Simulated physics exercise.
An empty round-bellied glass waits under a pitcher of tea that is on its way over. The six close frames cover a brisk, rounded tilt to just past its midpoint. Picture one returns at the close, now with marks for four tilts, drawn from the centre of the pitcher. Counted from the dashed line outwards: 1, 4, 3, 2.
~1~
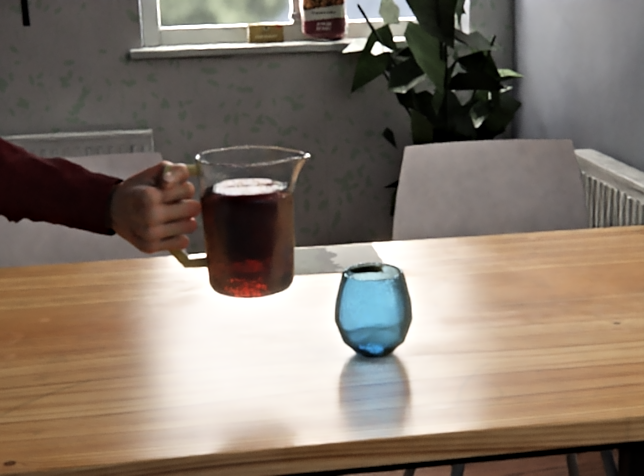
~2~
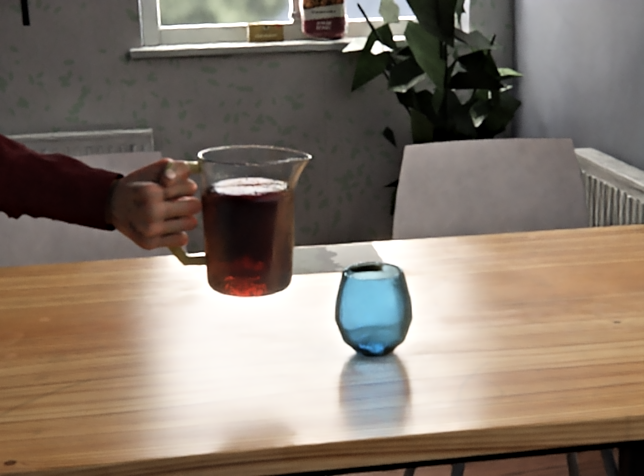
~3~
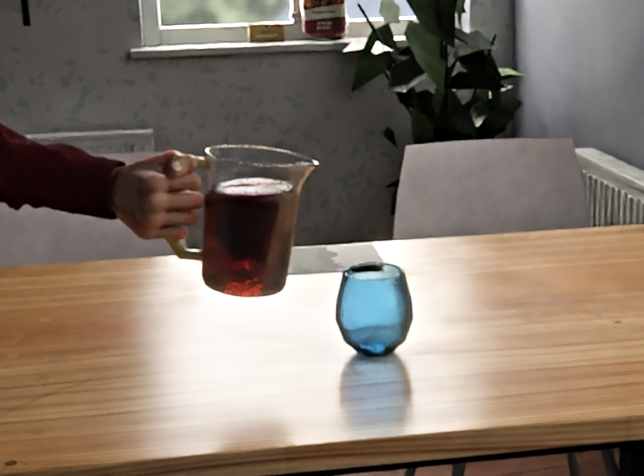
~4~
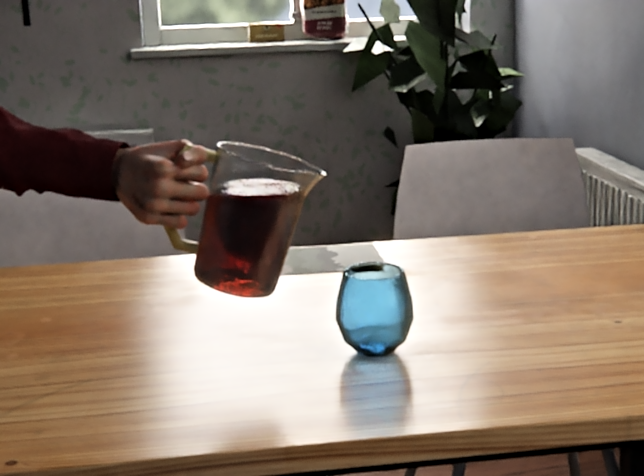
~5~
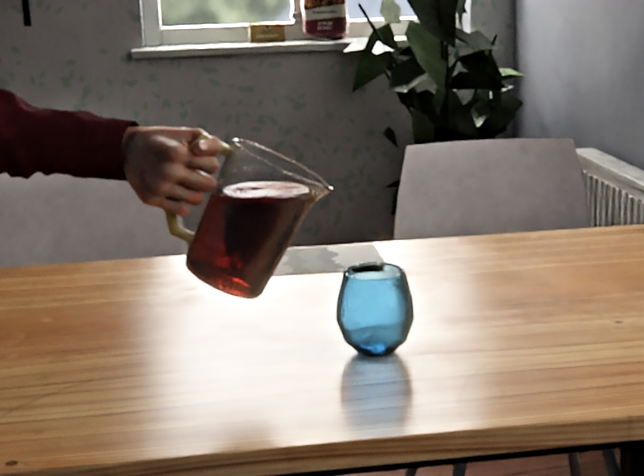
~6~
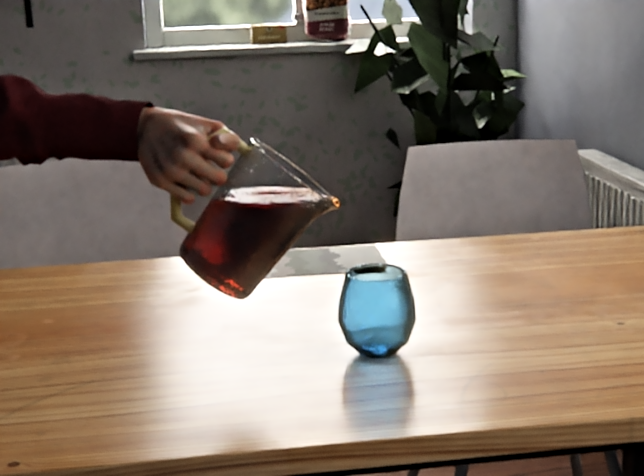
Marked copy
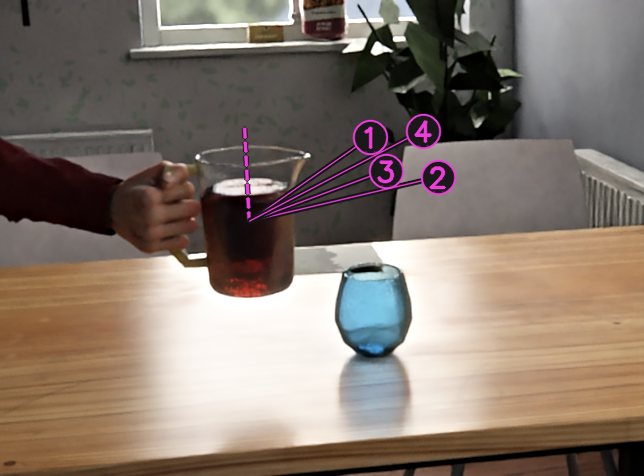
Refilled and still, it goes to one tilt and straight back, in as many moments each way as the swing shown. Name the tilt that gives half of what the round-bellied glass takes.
Tilt 1 does it best.
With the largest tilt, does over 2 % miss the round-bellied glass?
Yes, it does.
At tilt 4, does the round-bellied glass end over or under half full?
Over half.
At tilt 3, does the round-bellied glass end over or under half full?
Over.
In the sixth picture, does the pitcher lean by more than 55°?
No, it does not.
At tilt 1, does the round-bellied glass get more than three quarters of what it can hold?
No.
On the marked copy, 1 at (355, 146); 2 at (421, 180); 3 at (370, 176); 4 at (407, 138).
If 1 is chosen, the round-bellied glass ends with about 49 % of what it can hold.
If 2 is chosen, the round-bellied glass ends with about 93 % of what it can hold; 21 % of the tea is spilt.
If 3 is chosen, the round-bellied glass ends with about 95 % of what it can hold; 5 % of the tea is spilt.
If 4 is chosen, the round-bellied glass ends with about 74 % of what it can hold.
